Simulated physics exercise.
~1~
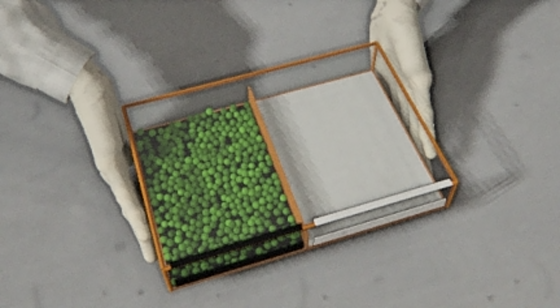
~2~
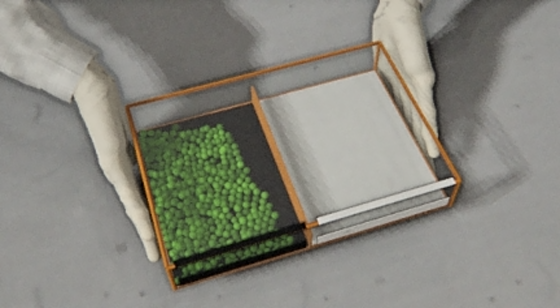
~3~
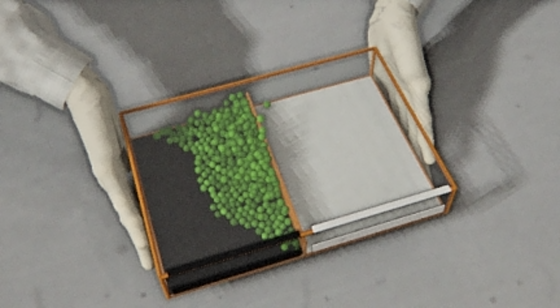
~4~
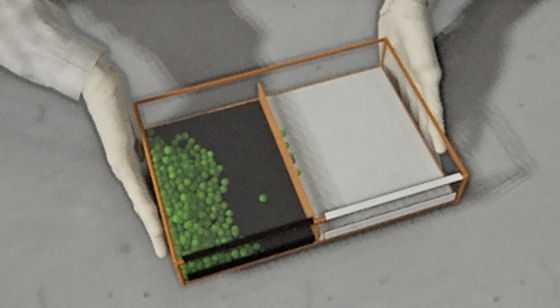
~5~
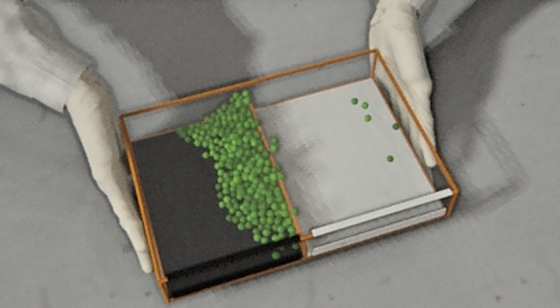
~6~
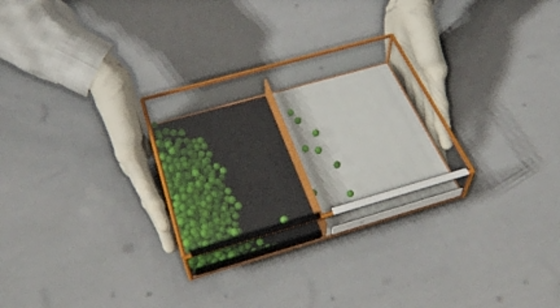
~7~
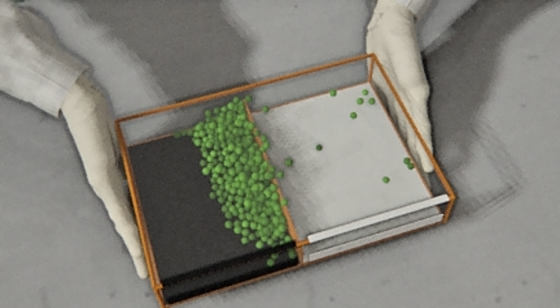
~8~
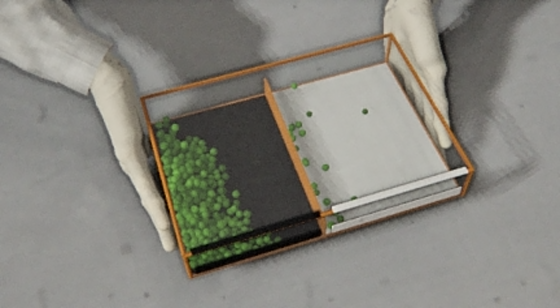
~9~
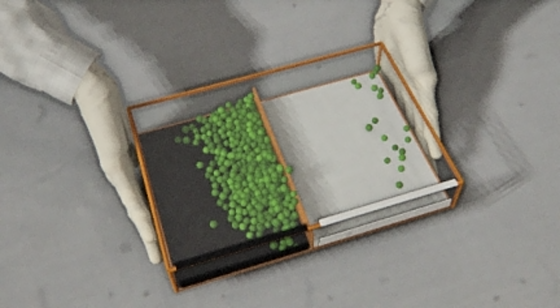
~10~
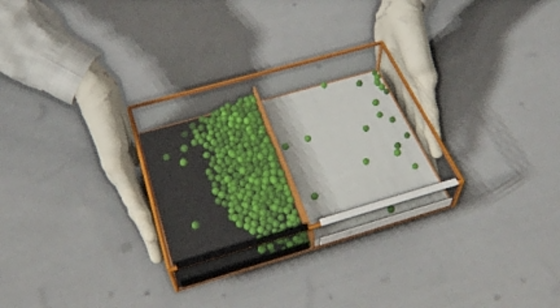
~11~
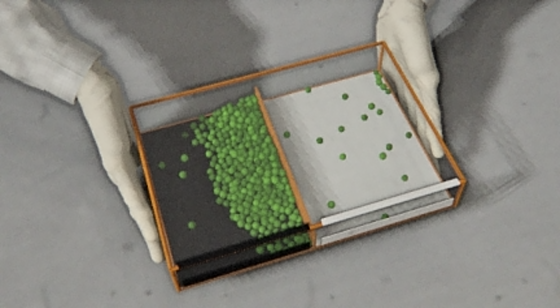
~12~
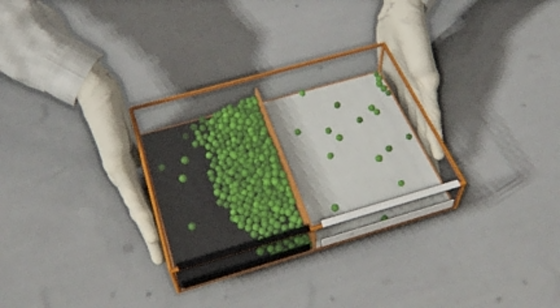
Green peas fill the black left compartment of a clear, orange-edged box held between two gloved-looking pale hands, while the white right compartment sits empty. As the hands shake the box, the peas bunch toward the left, then surge right against the divider. They slide back left, and on the next surge a few land on the white side. More swings send the pile back and forth, adding a few more strays across the divider. Finally the box settles, with most peas heaped against the black side of the divider and a small scattering resting on white.
